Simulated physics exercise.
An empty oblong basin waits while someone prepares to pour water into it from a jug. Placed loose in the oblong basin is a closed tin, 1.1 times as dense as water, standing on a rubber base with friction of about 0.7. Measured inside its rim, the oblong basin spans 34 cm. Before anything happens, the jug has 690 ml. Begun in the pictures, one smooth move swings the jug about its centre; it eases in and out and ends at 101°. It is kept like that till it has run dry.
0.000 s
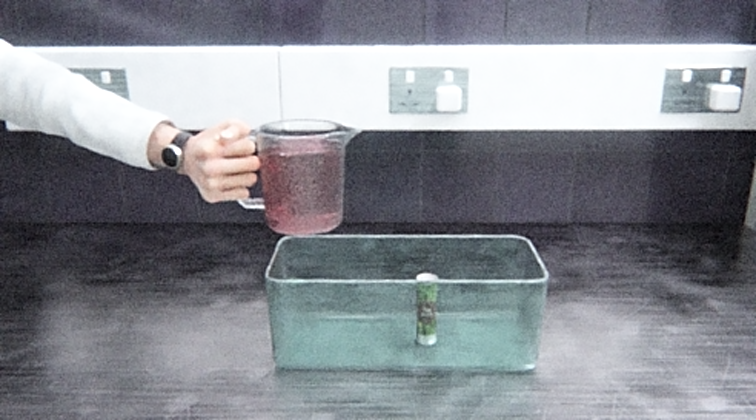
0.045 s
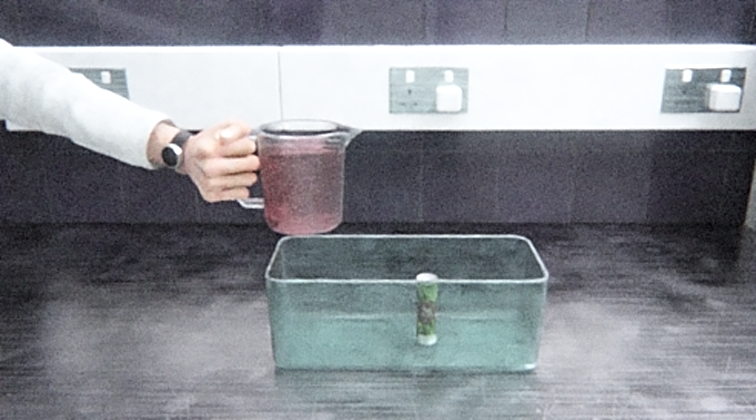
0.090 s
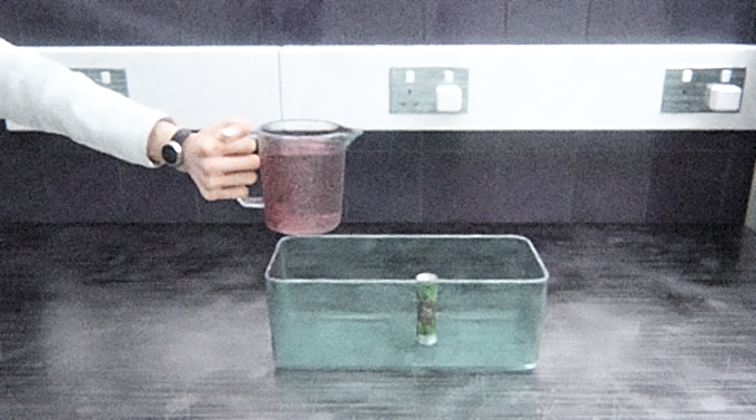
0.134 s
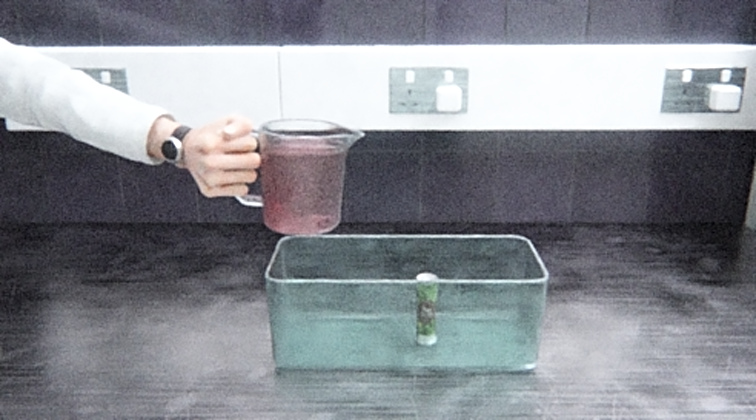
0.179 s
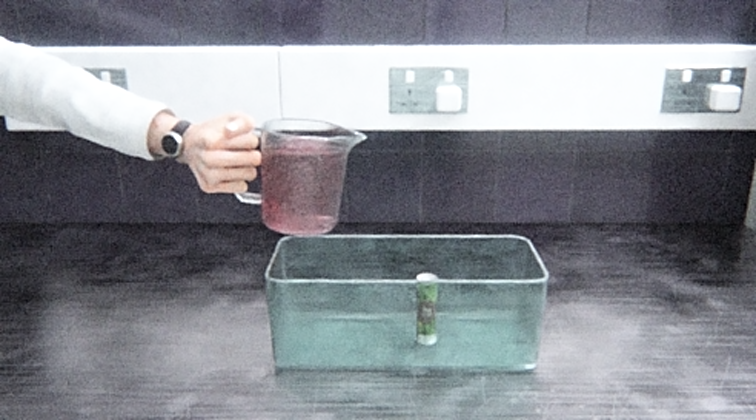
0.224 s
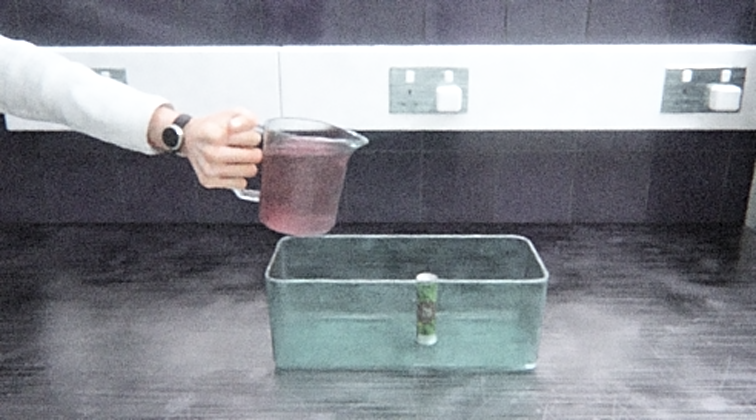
A hand in a pale sleeve with a dark watch, reaching in from the left, holds a clear jug of pinkish-red liquid nearly still, then tilts it slightly to the right. Below it, on a dark streaked worktop, a greenish see-through oblong basin contains a small upright green-patterned tin. The fixed, level view faces dark tiles and a white strip of wall sockets.
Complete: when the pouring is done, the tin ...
... has gone over.
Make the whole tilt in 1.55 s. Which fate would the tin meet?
Result: Tin tipped over.
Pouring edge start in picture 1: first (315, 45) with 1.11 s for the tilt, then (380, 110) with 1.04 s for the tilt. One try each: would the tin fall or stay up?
First it keeps standing; then it goes over.
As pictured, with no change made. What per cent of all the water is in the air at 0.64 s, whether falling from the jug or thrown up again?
Close to 12 in a hundred.
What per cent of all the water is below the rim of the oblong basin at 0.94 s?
Near 54 per cent of the total.
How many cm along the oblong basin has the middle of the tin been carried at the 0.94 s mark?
The tin is about 4 cm from where it started.
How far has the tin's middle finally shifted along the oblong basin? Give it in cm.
Roughly 9.0 cm.
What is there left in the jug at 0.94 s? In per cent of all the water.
I'd estimate some 32 per cent.
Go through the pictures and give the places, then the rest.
In the first frame, tilt 0°; pouring edge (361, 130); surface from (262, 145) to (343, 145); the oblong basin's rim runs from (274, 258) to (537, 258); the tin's top is at (427, 281).
In the second frame, tilt 0°; pouring edge (361, 130); surface from (262, 145) to (343, 145).
In the third frame, tilt 2°; pouring edge (362, 131); surface from (262, 145) to (344, 146).
In the fourth frame, tilt 4°; pouring edge (364, 133); surface from (264, 145) to (345, 146).
In the fifth frame, tilt 6°; pouring edge (366, 137); surface from (266, 145) to (347, 146).
In the sixth frame, tilt 10°; pouring edge (368, 140); surface from (266, 146) to (350, 147).
After 0.64 s the tilt is 63° and 84 per cent is still to pour; the tin stands where it began.
After 0.94 s the tilt is 96° and 32 per cent is still to pour; the tin leans 9°.
After 1.26 s the tilt is 101° and 4 per cent is still to pour; the tin lies on its side.
After 1.61 s the tilt is 101° and 0 per cent is still to pour; the tin lies on its side.
In the end the tin lies on its side.
